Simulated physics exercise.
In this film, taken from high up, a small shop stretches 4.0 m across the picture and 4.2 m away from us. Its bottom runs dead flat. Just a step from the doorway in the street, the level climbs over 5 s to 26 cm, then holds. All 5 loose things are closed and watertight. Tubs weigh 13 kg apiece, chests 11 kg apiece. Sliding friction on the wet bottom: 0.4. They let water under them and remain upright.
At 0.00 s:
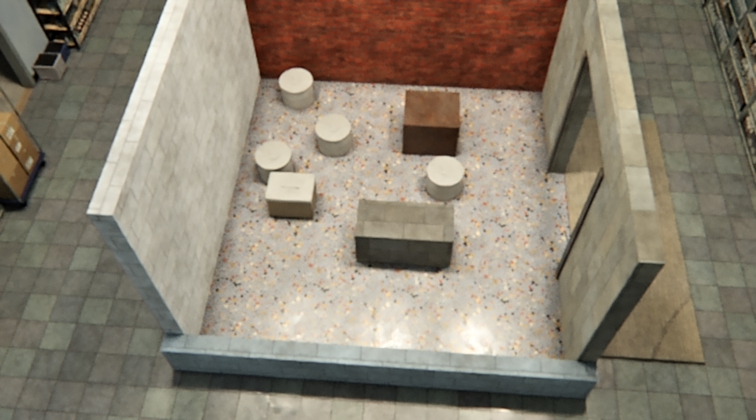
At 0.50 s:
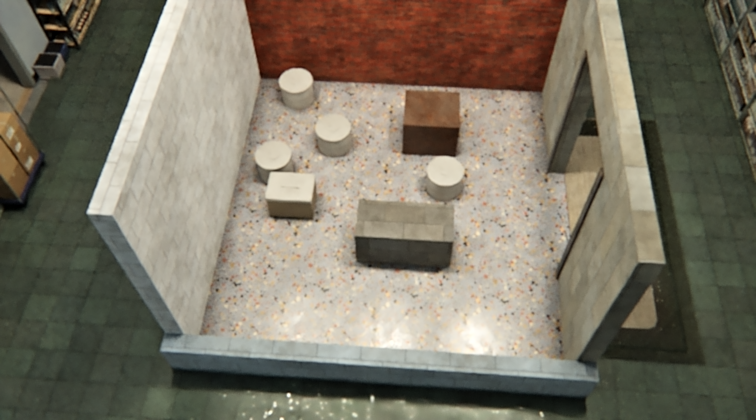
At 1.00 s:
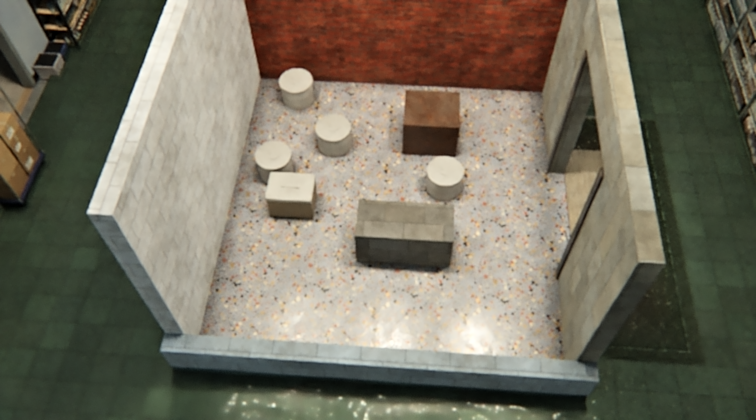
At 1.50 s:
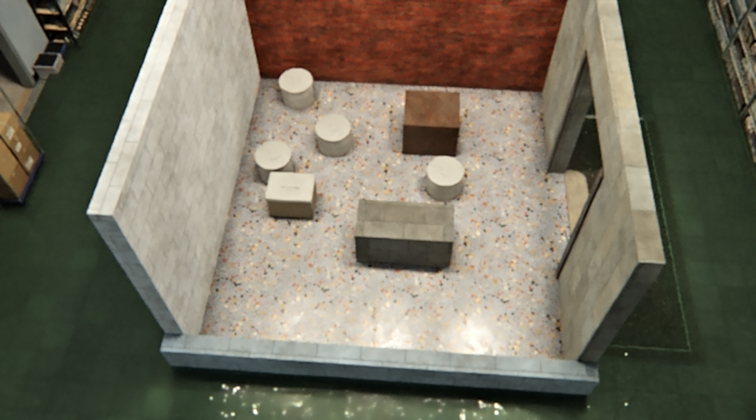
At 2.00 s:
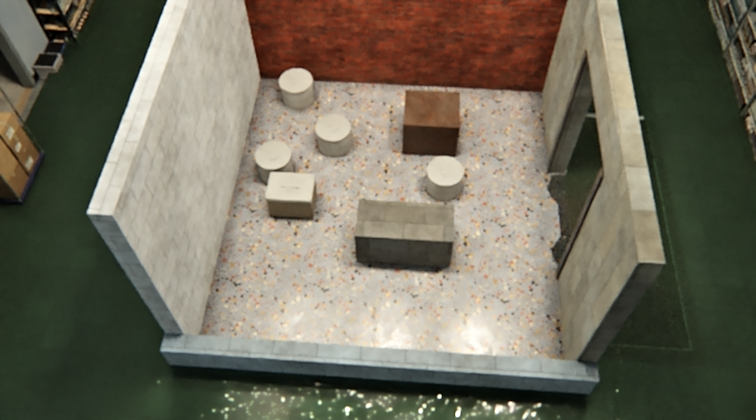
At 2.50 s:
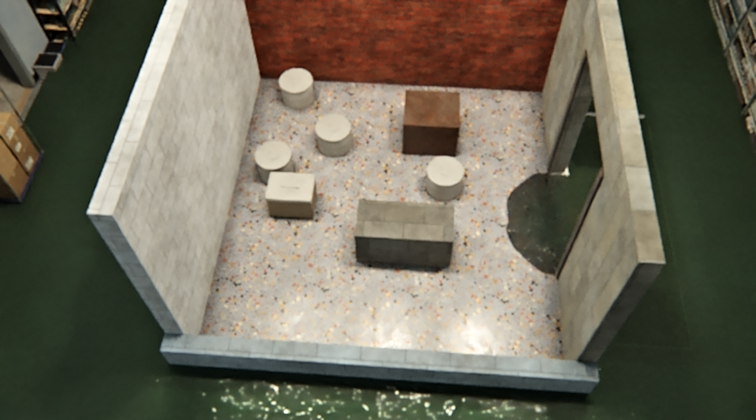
Dark green water spreads over the grey tiled ground around a small roofless shop, seen from high above by a still camera. Inside, on a pale speckled floor before a red back wall, sit four whitish round blocks, a cream box, a brown chest and a grey one, none moving. The water covers the doorway's outer slab, then slips through the right-hand opening and spreads in a dark rounded patch.
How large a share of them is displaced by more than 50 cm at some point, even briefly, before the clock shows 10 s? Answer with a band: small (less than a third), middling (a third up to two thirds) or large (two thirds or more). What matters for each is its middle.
Large.
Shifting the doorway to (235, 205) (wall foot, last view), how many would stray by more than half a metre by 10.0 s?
The count would be 4.
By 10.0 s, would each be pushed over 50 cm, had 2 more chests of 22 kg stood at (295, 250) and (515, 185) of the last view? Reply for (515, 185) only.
The answer is beyond the limit.
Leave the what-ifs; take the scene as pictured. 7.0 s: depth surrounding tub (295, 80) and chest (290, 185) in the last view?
Roughly 4 and 8 cm.
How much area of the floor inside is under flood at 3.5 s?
About 2.0 m2.
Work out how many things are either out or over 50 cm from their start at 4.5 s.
By my reckoning, 0.
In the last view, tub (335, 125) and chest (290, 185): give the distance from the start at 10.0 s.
They've ended up 80 cm and 60 cm away, in that order.
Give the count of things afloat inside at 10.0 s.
At that time, 4.
After 3.5 s 0 of 5 are over 50 cm from their spots; 0 afloat.
After 4.5 s 0 of 5 are over 50 cm from their spots; 0 afloat.
After 7.0 s 2 of 5 are over 50 cm from their spots; 3 afloat.
After 10.0 s 5 of 5 are over 50 cm from their spots, and 5 have been at some point; 4 afloat.
